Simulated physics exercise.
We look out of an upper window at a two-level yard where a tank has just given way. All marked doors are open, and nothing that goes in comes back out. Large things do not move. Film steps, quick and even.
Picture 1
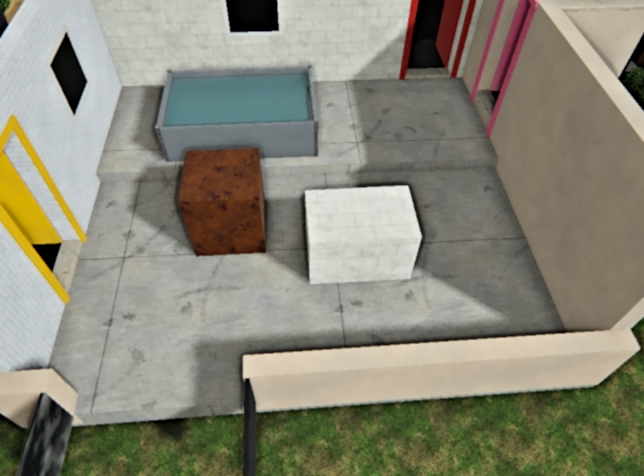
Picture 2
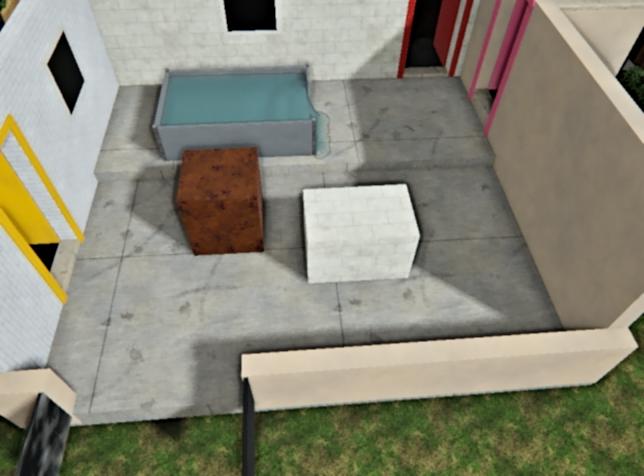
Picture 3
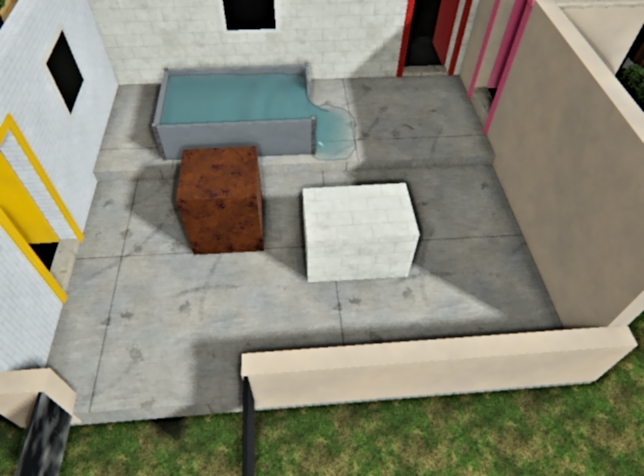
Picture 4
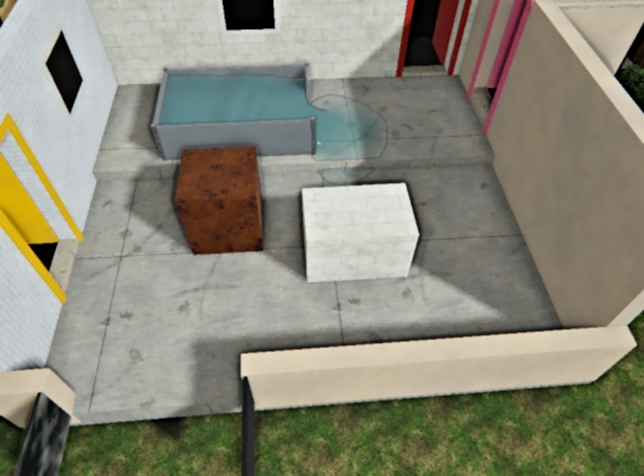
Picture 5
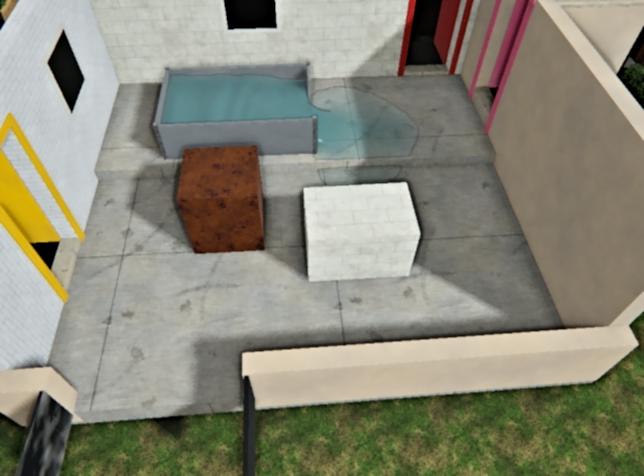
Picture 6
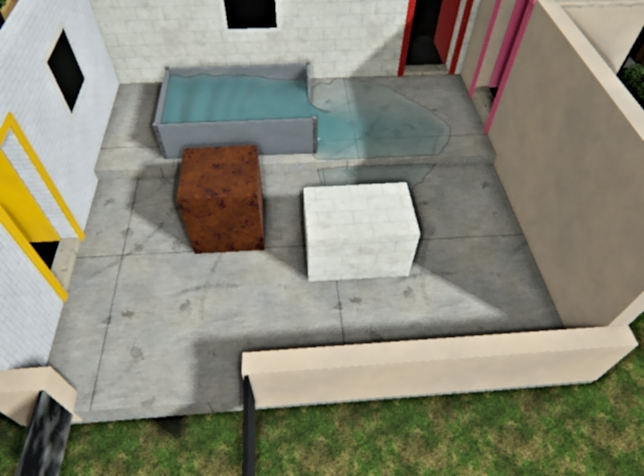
A paved two-level yard, seen from high above, lies between a white wall on the left, a pale brick wall behind and a tan wall on the right. A grey tank of blue-green water stands at the back left, with a rust-brown block and a white block in front. Water pours from the tank's right end and spreads rightward across the upper paving, while the blocks stay still.
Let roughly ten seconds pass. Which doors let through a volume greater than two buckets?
Checking each one: The pink door lets through less or just two; the yellow door lets through less or just two; the red door lets through more.
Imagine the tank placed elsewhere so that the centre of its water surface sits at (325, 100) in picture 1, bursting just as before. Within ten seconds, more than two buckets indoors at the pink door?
Short version: The pink one ends up past the threshold.
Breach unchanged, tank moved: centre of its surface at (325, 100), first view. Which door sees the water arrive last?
Answer: The yellow one.
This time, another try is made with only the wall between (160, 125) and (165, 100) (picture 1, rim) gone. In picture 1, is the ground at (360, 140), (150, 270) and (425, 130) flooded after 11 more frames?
One after the other: Free of water, awash, dry.
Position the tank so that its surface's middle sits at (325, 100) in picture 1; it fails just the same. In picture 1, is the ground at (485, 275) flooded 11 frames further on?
Well, it ends up swamped there.
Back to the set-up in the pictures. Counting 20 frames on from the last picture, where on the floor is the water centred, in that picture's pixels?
At roughly (376, 158).
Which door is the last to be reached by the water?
Looking at the pictures, the answer is the yellow door.
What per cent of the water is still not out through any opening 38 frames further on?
Estimate: 94 per cent.
A moment on, water covers 30 % of the floor; the pink door wet at the sill, nothing in, the yellow door not reached, the red door wet at the sill, nothing in.
Next, water covers 35 % of the floor; the pink door wet at the sill, nothing in, the yellow door not reached, the red door under two buckets in.
Then, water covers 40 % of the floor; the pink door wet at the sill, nothing in, the yellow door not reached, the red door over two buckets in.
Later, water covers 70 % of the floor; the pink door wet at the sill, nothing in, the yellow door not reached, the red door far over two buckets in.
In the end, water covers 90 % of the floor; the pink door wet at the sill, nothing in, the yellow door wet at the sill, nothing in, the red door far over two buckets in.
